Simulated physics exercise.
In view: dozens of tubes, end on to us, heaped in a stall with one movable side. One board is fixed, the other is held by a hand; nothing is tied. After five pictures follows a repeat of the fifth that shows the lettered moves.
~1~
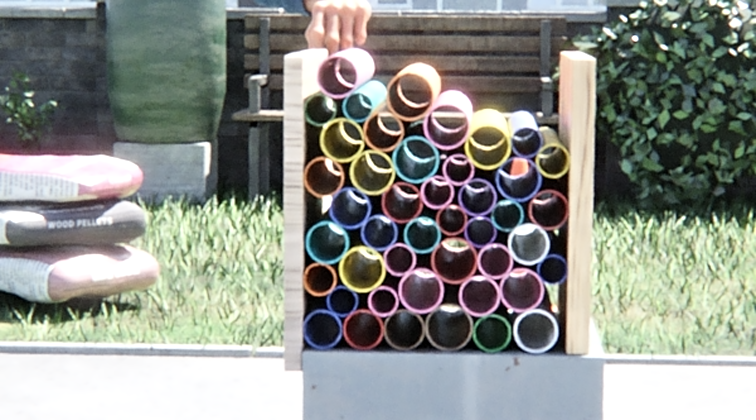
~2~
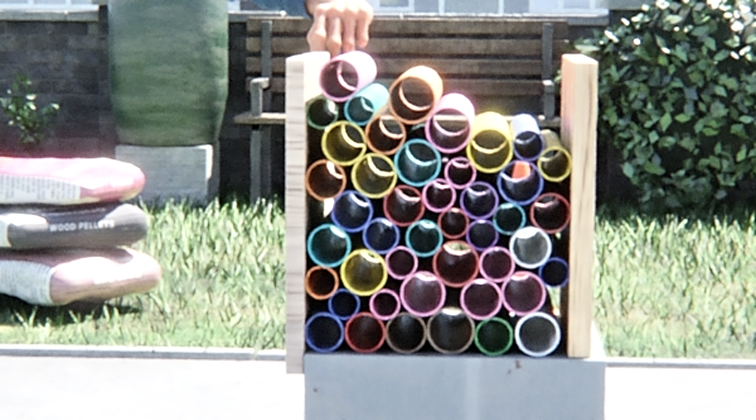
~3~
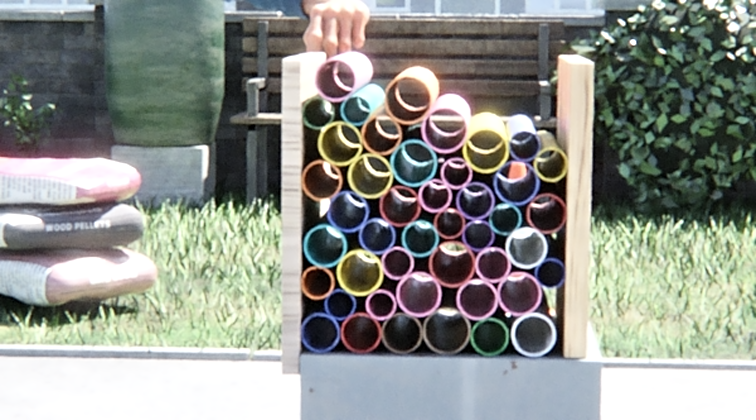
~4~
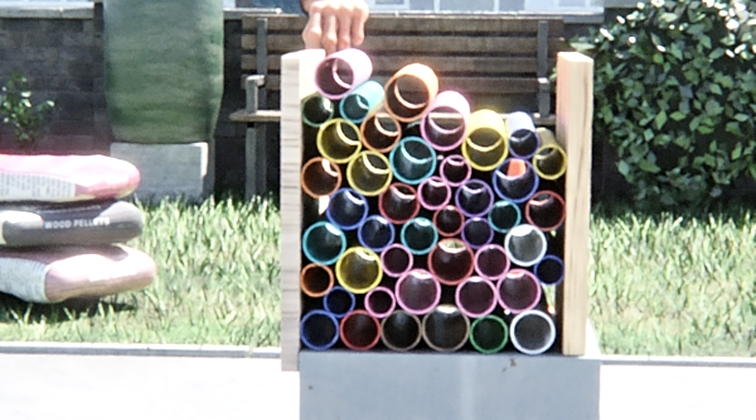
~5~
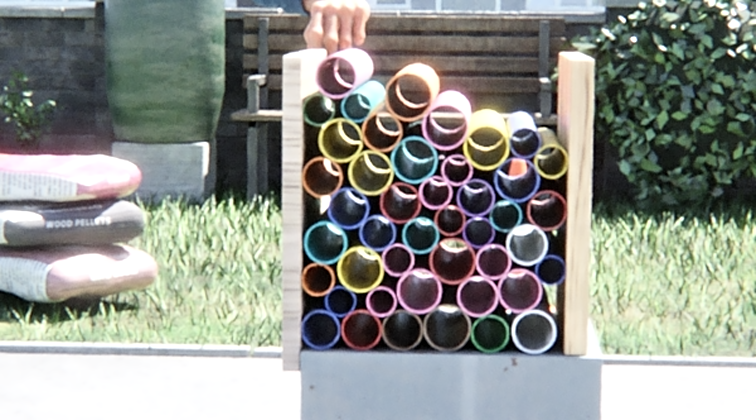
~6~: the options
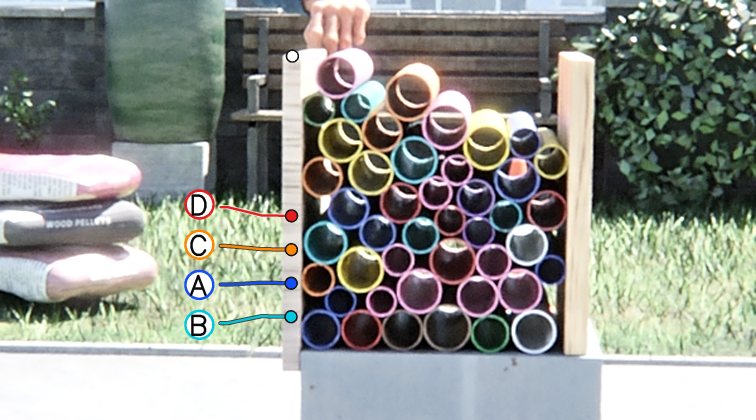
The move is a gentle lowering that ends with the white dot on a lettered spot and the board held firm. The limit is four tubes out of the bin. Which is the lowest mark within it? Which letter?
No lower than D.
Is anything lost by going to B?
Yes.
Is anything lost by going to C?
Yes.
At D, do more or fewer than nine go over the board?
It loses fewer than nine.
On the copy, A at (291, 283); B at (291, 317); C at (291, 250); D at (291, 216); the white dot at (292, 56).
On D. First, top of the board (302, 126).
Then, top of the board (302, 206).
Finally, top of the board (302, 216), two out over the board.
By contrast, A more than four out over the board; B more than four out over the board; C five out over the board.
